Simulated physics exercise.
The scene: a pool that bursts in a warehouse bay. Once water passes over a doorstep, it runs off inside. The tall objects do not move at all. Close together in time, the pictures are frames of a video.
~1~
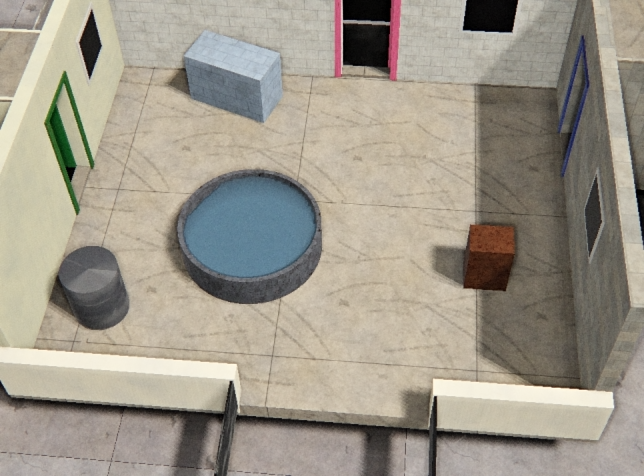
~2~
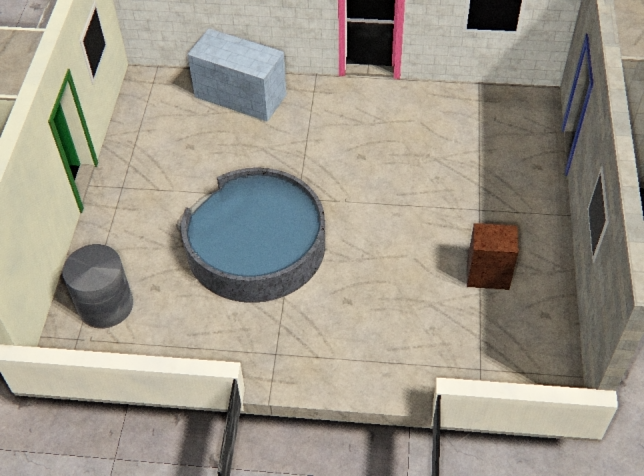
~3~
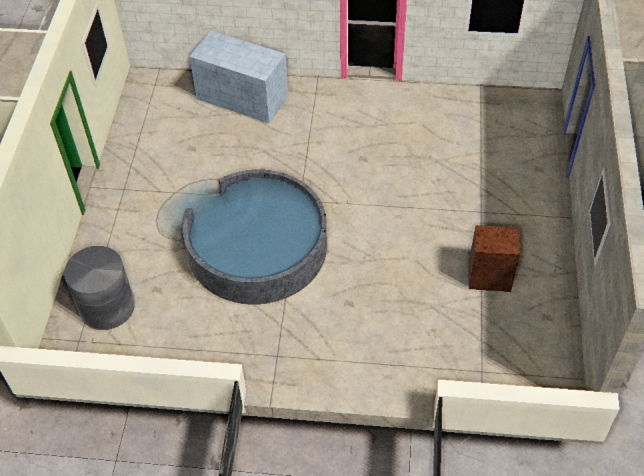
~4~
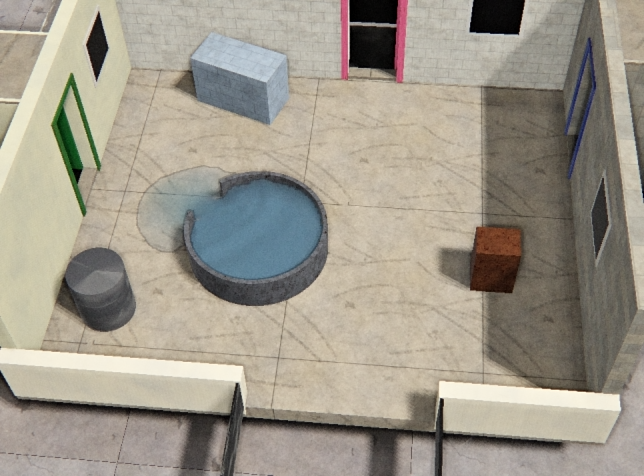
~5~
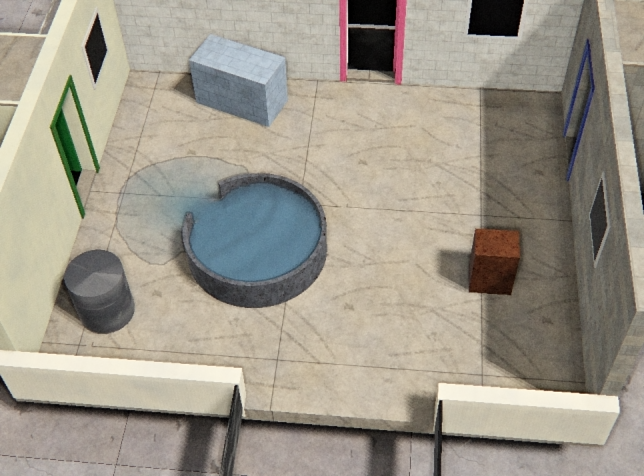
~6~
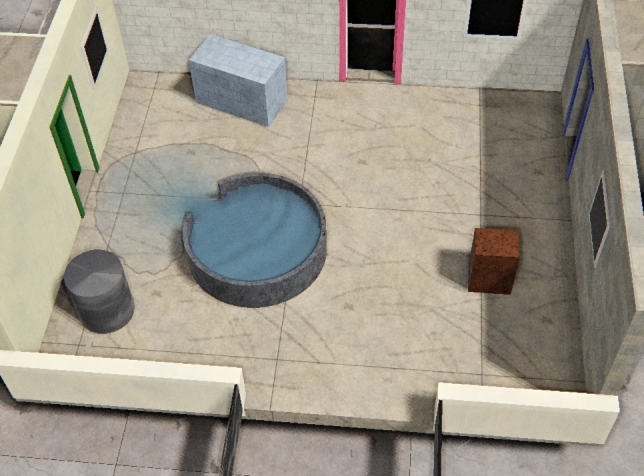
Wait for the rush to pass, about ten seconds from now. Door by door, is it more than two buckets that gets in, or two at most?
Blue door - two at most; pink door - two at most; green door - more than two.
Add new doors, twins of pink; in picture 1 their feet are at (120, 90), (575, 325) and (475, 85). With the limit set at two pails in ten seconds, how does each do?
Outcome by door - past the limit, within the limit, within the limit.
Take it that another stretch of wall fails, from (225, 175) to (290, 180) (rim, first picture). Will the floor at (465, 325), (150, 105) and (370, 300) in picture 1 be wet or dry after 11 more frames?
The first spot is spared, the second swamped, the third spared.
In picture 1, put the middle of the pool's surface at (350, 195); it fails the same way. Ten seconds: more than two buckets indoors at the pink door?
The pink door falls short.
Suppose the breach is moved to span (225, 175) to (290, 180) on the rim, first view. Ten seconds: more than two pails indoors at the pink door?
Note: Pink overshoots.
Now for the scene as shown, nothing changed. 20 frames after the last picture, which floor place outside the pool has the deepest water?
Near (204, 79).
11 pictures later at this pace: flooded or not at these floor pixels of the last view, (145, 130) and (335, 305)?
The first spot inundated, the second not yet wet.
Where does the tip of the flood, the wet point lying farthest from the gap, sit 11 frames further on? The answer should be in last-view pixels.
Near (129, 75).
A moment on, water covers 15 % of the floor; the blue door not reached, the pink door not reached, the green door under two buckets in.
Next, water covers 20 % of the floor; the blue door not reached, the pink door not reached, the green door over two buckets in.
Then, water covers 20 % of the floor; the blue door not reached, the pink door not reached, the green door far over two buckets in.
Later, water covers 35 % of the floor; the blue door not reached, the pink door wet at the sill, nothing in, the green door far over two buckets in.
In the end, water covers 65 % of the floor; the blue door not reached, the pink door wet at the sill, nothing in, the green door far over two buckets in.
